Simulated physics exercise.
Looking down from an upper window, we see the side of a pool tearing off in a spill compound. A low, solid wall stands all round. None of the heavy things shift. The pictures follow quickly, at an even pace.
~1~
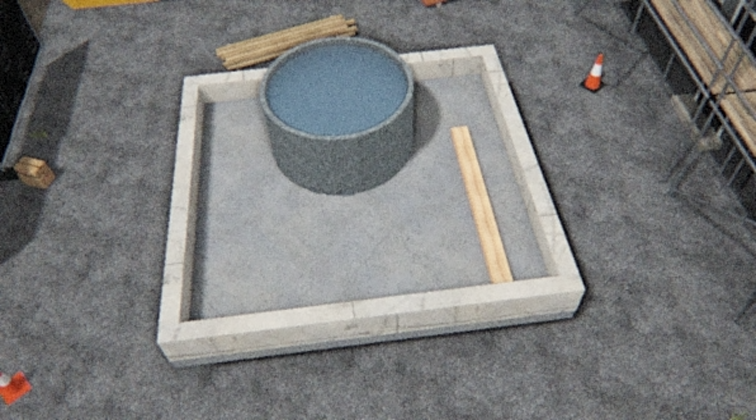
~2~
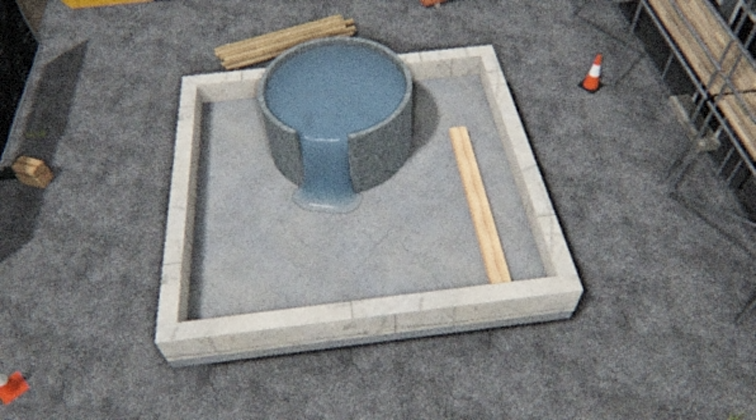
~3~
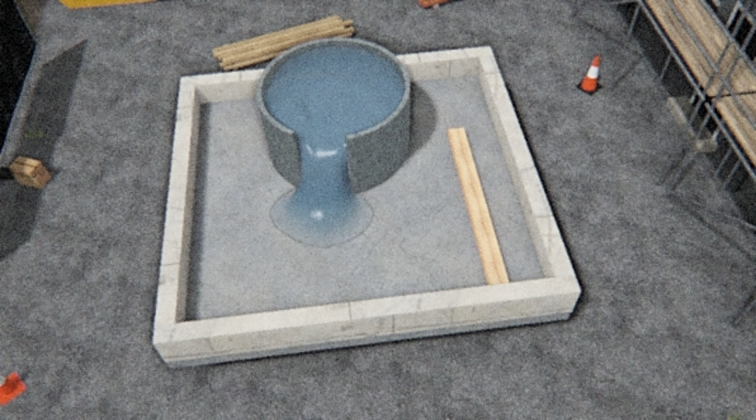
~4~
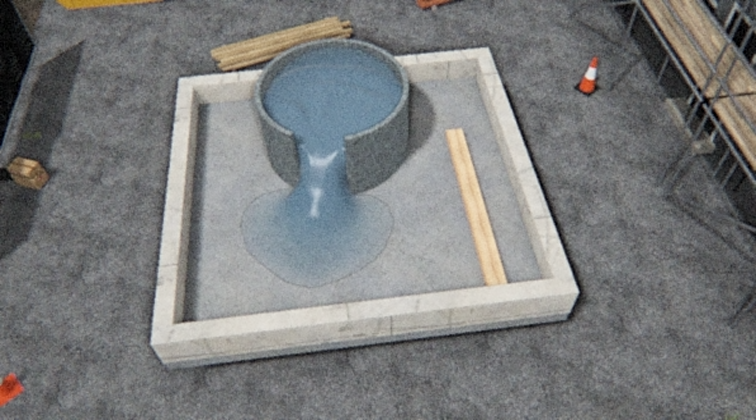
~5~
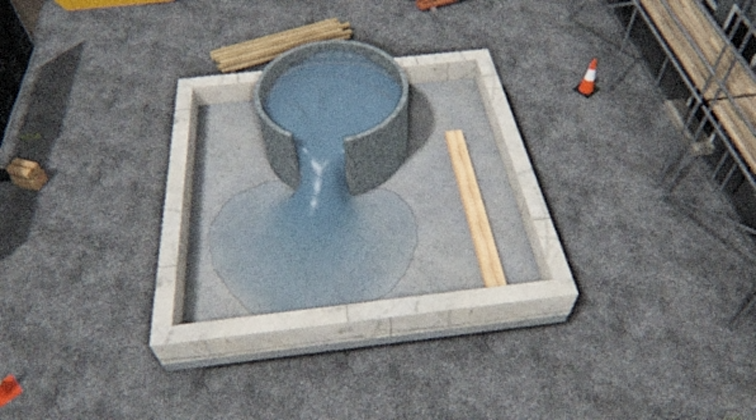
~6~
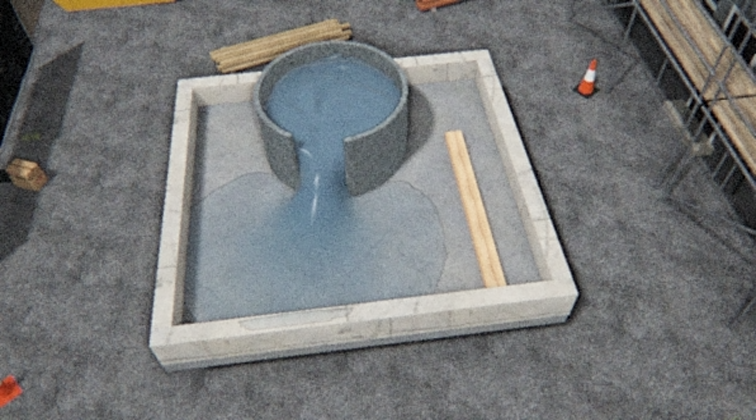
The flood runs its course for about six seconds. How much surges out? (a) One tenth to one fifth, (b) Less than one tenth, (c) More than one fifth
Less than one tenth (b).
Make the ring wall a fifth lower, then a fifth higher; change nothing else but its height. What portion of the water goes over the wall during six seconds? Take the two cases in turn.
In the first case about 8 in a hundred, in the second about 2 in a hundred.
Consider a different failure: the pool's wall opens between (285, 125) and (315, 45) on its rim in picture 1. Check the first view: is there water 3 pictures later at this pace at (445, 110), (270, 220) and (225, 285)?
First point bare, second point swamped, third point swamped.
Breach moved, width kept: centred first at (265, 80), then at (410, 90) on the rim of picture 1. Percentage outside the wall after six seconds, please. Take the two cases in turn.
You'd see close to 14 per cent in the first try and close to 4 per cent in the second.
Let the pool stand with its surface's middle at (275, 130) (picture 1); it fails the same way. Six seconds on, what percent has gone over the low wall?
By my count it comes to roughly 10 percent.
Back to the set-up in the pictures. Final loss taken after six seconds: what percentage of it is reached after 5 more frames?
By my reckoning, 30 %.
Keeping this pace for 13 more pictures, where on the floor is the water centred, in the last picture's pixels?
Around (327, 203).
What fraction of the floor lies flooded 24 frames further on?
Close to 95 %.
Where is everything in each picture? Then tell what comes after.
The round tank at (337, 89) is whole and still, in the first picture.
The front is at (298, 199), out from the gap at (326, 174), in the second picture.
Water pours out at (325, 175) and has run to (316, 241), in the third picture.
The front is at (312, 282), out from the gap at (323, 178), in the fourth picture.
Water pours out at (322, 179) and has run to a hidden place, in the fifth picture.
The front is at a hidden place, out from the gap at (322, 179), in the sixth picture.
A moment on, water covers 45 % of the floor; the low wall has let 0 % over.
Next, water covers 45 % of the floor; the low wall has let 1 % over.
Then, water covers 55 % of the floor; the low wall has let 5 % over.
Later, water covers 80 % of the floor; the low wall has let 5 % over.
In the end, water covers 80 % of the floor; the low wall has let 5 % over.
